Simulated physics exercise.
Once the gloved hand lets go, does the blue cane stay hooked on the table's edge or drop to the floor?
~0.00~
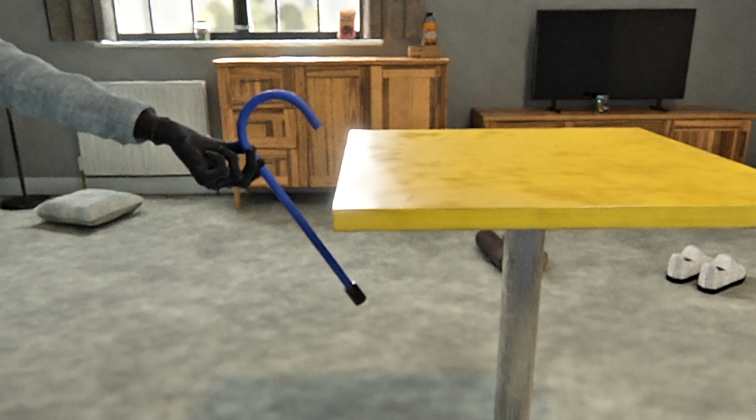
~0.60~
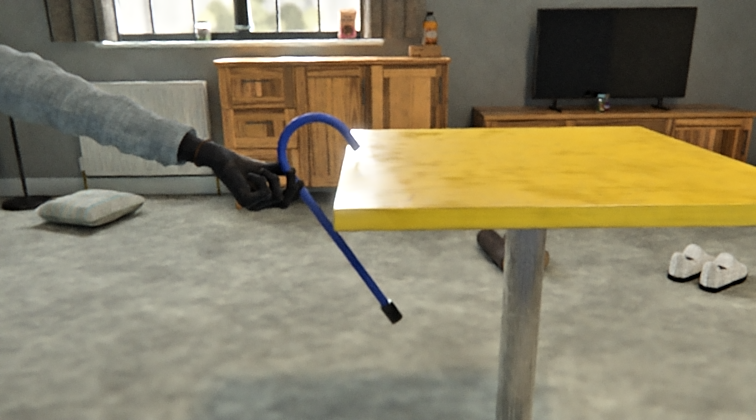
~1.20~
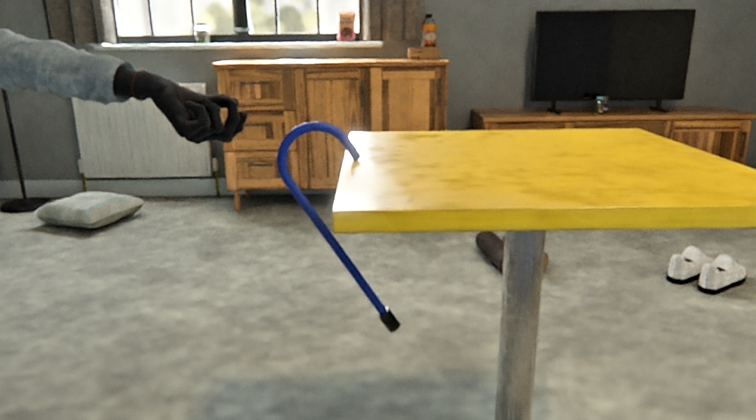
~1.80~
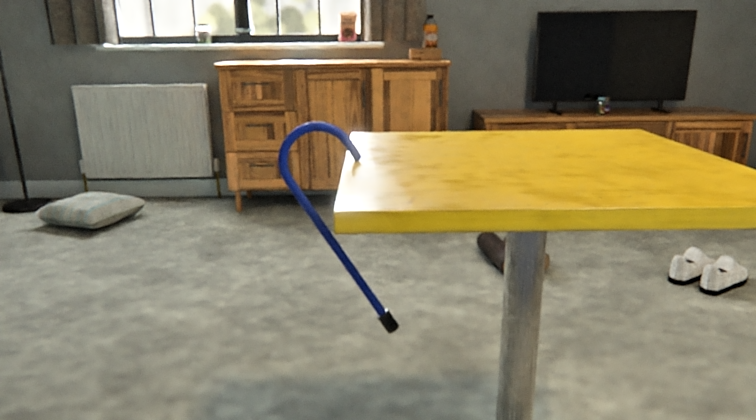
The blue cane stays hooked. It hangs from the edge of the yellow table after the hand has gone.
